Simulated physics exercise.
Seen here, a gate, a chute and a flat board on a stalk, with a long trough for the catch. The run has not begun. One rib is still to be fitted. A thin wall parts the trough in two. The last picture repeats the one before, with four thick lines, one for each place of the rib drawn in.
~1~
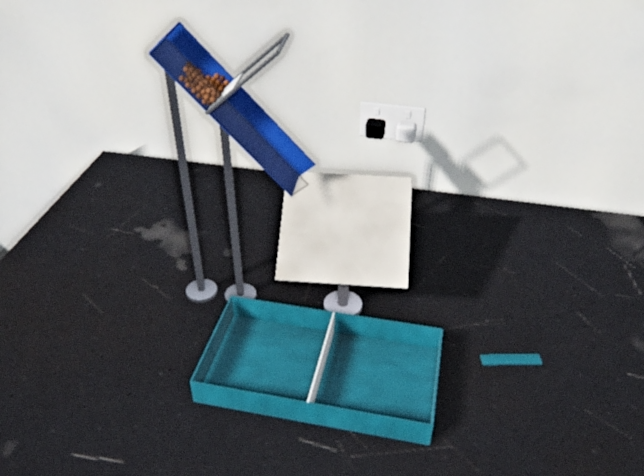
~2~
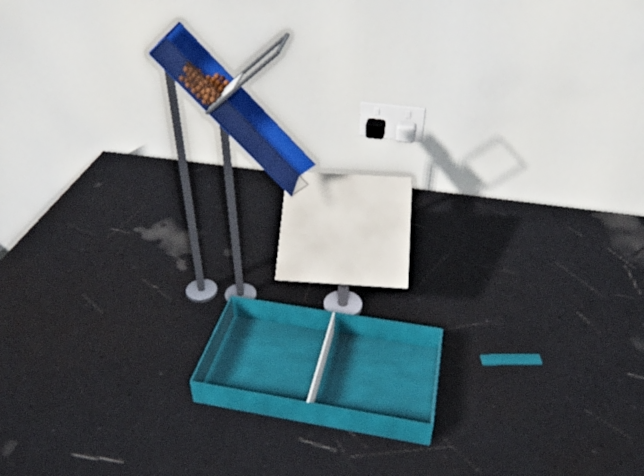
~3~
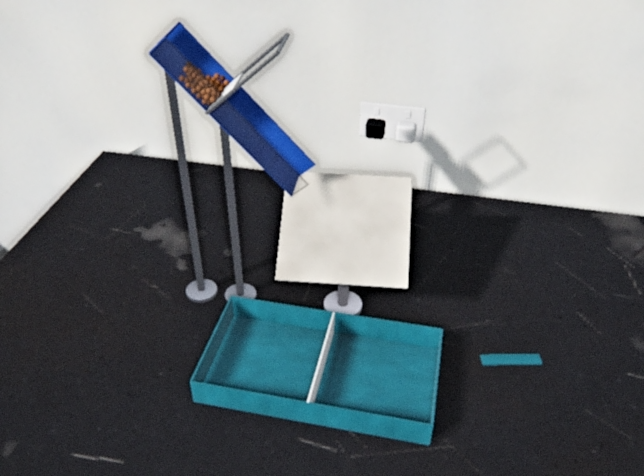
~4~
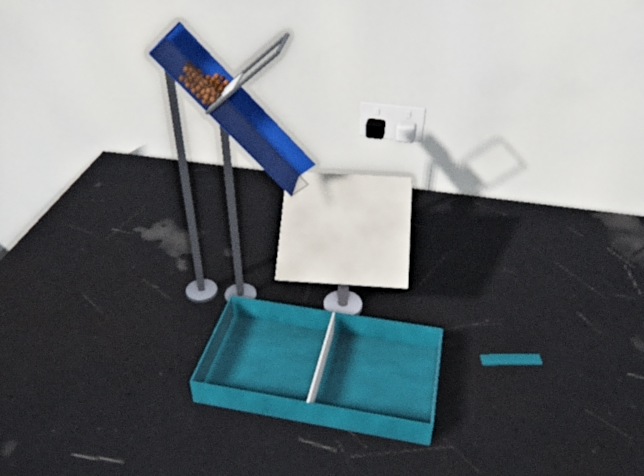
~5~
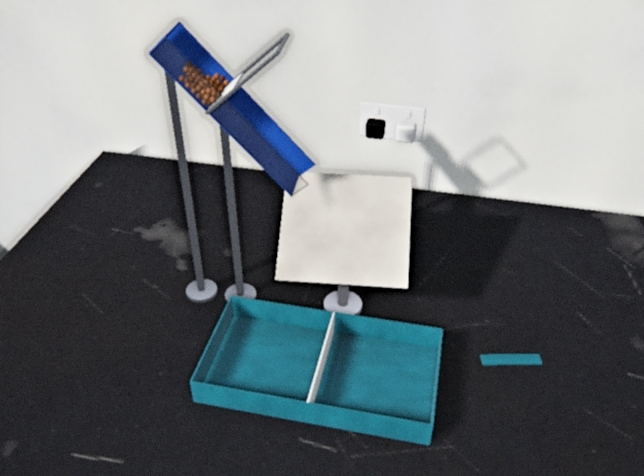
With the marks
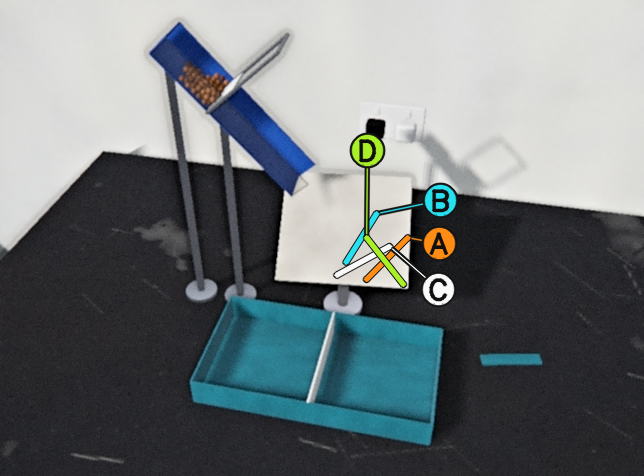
Nothing moves in this view from a raised, fixed camera, looking down on a black, pale-streaked tabletop against a white wall with a socket. At upper left, a steep blue chute on two grey posts holds small orange-brown balls behind a grey gate. A tilted off-white board stands at centre behind a teal trough split by a thin white wall, with a flat teal strip lying to the right.
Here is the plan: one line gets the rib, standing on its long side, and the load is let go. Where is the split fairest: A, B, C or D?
B.
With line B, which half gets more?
The left half.
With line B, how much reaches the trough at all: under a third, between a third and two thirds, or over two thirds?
It is over two thirds.
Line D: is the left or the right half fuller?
Right.
On the marked copy, line A from (407, 237) to (366, 279); line B from (376, 213) to (346, 262); line C from (389, 246) to (336, 275); line D from (366, 237) to (403, 284).
Choosing A, of what is caught, a small part in the left half, most in the right.
Choosing B, of what is caught, about two thirds in the left half, about a third in the right.
Choosing C, of what is caught, most in the left half, a small part in the right.
Choosing D, of what is caught, a small part in the left half, nearly all in the right.
